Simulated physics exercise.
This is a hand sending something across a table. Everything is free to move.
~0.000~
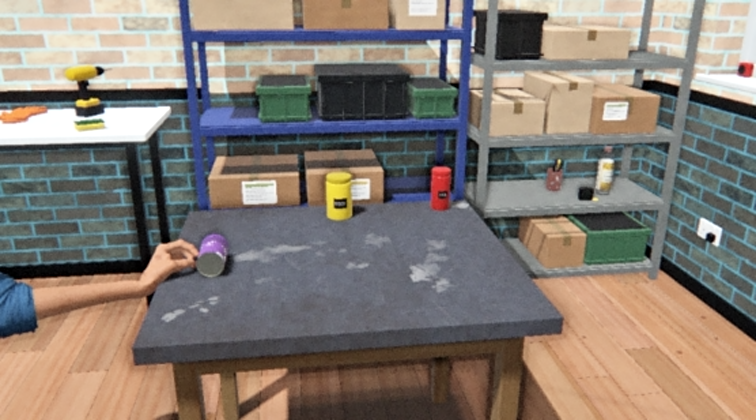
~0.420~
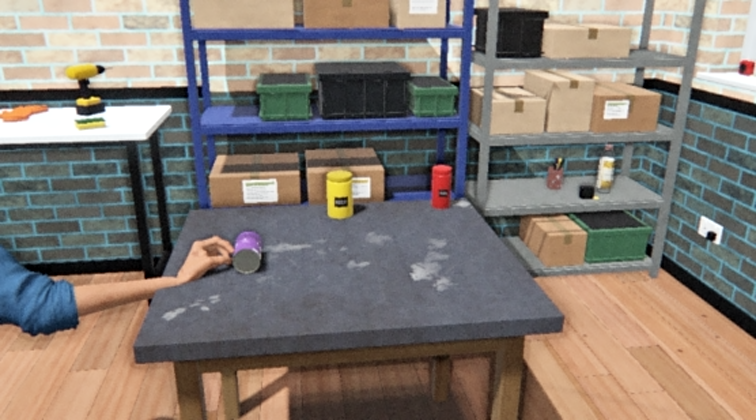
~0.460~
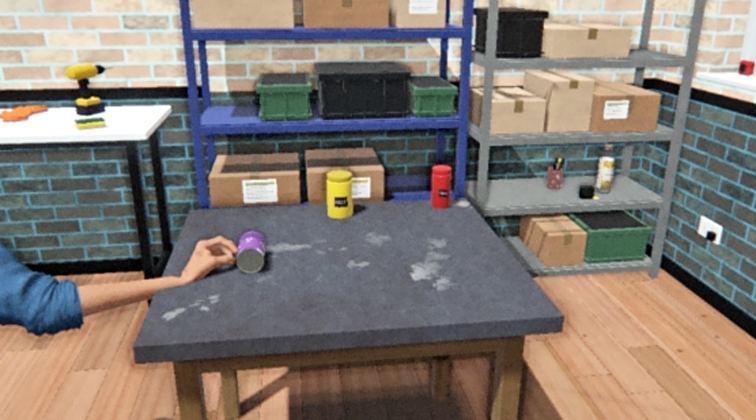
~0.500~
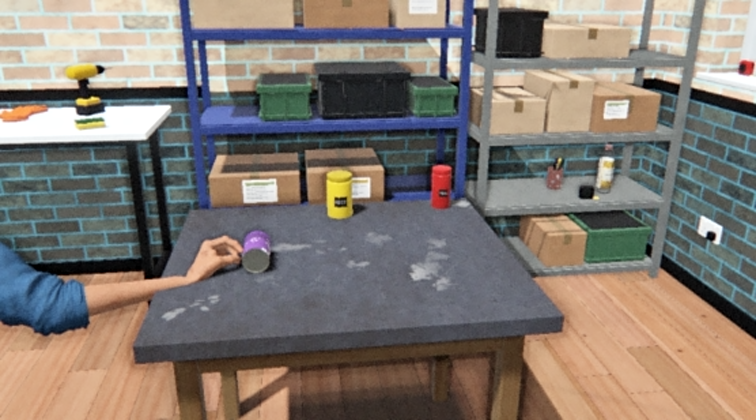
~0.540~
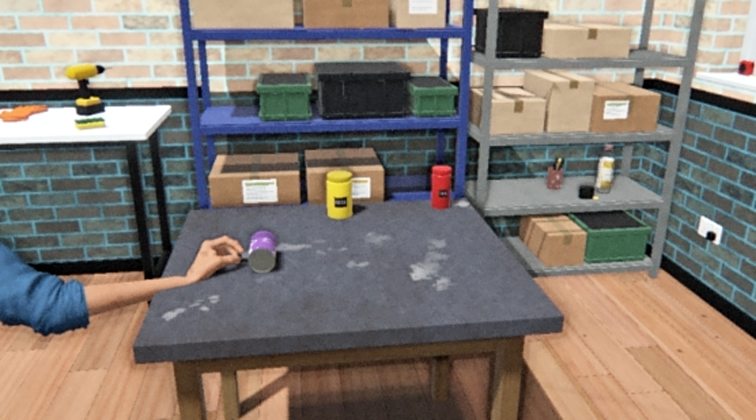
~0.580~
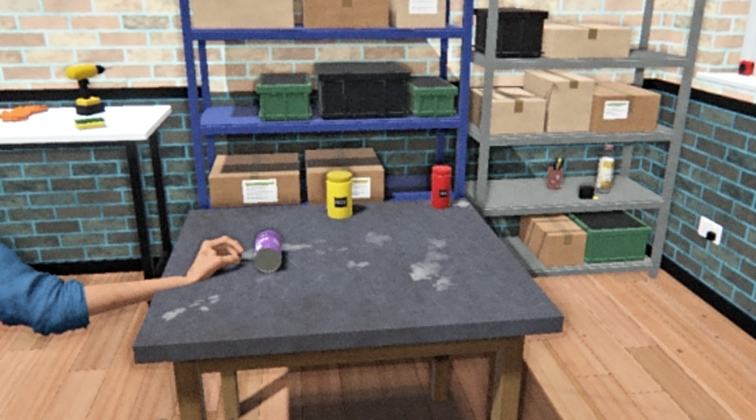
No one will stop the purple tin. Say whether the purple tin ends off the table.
The purple tin stays on the table.
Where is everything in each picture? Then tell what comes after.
In the first frame, under the hand; purple tin (213, 256).
In the second frame, under the hand; purple tin (248, 252).
In the third frame, under the hand; purple tin (251, 252).
In the fourth frame, purple tin (257, 252).
In the fifth frame, purple tin (263, 252) shifted a little.
In the sixth frame, purple tin (268, 251) shifted a little.
After 0.68 s, purple tin shifted about its own width near (281, 251).
After 0.78 s, purple tin shifted about its own width near (292, 250).
After 0.98 s, purple tin shifted well along near (308, 249).
After 1.18 s, purple tin shifted well along near (316, 249).
In the end (1.7 s), moved from the start, purple tin. At the end, from the last picture's camera, purple tin near (318, 249).
